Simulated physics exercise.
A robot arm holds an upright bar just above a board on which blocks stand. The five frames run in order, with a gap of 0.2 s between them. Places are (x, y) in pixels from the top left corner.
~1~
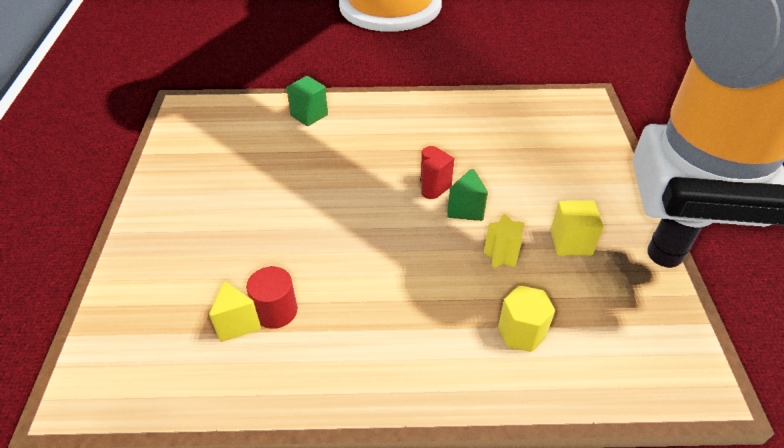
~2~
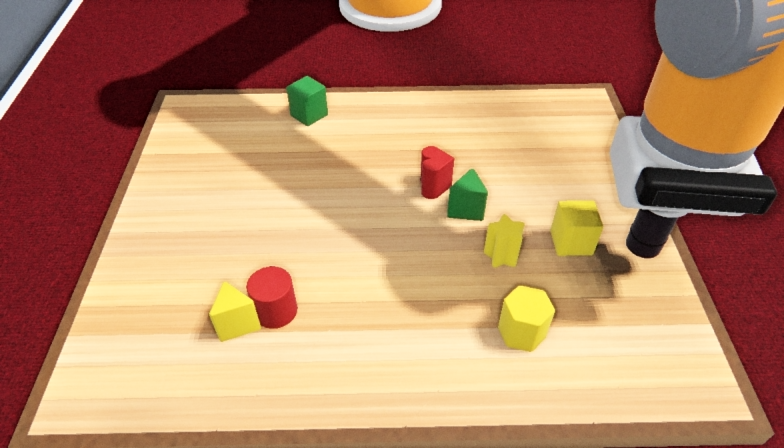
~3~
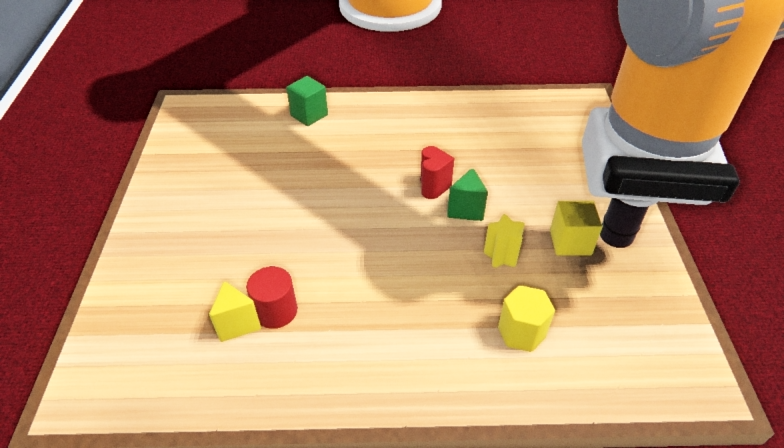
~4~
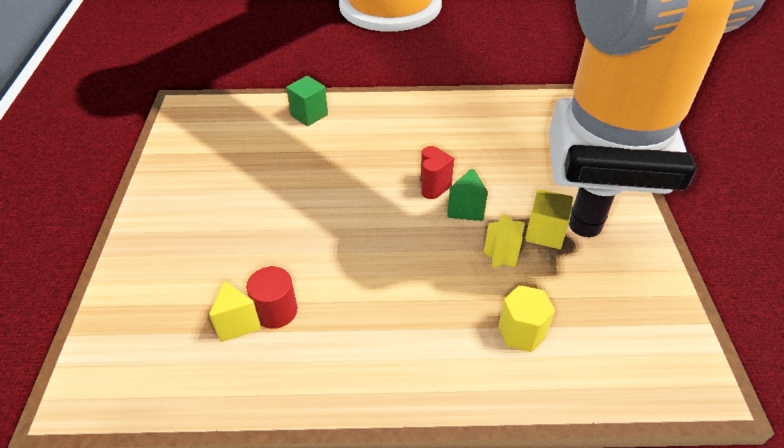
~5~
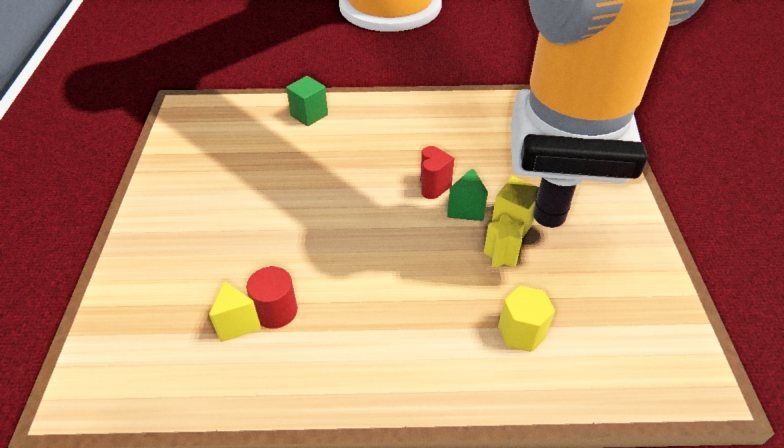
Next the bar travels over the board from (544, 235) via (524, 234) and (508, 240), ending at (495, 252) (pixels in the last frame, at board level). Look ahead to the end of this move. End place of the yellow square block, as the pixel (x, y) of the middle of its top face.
I'd expect the centre of its top face to be at (497, 188).
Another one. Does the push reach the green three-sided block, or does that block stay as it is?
At the end of the path, the green three-sided block has moved off its old spot.
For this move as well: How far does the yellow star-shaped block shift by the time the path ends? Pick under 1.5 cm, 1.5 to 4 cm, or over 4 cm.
Between 1.5 and 4 cm.
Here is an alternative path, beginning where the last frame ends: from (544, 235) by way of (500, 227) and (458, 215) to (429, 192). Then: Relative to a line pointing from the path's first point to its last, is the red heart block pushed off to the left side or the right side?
Out to the right.
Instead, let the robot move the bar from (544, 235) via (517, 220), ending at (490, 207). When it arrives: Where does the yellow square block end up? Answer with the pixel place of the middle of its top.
Its top centre lands on (460, 172).
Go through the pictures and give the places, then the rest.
In the first frame, bar tip (664, 256); block tops, green three-sided block (470, 182); yellow star-shaped block (508, 227); yellow square block (581, 213); yellow six-sided block (530, 304).
In the second frame, bar (643, 247); blocks unchanged.
In the third frame, bar (616, 237); blocks unchanged.
In the fourth frame, bar (585, 227); yellow square block (553, 204).
In the fifth frame, bar (549, 217); green three-sided block (470, 182); yellow star-shaped block (508, 227); yellow square block (520, 192); yellow six-sided block (530, 304).
What follows on the original path. Halfway along, bar (518, 219); green three-sided block (459, 179), turned 20° clockwise; yellow square block (497, 188), turned 25° clockwise.
At the end, bar (499, 234); green three-sided block (459, 179), turned 20° clockwise; yellow star-shaped block (490, 244); yellow square block (497, 188), turned 25° clockwise; yellow six-sided block in place.
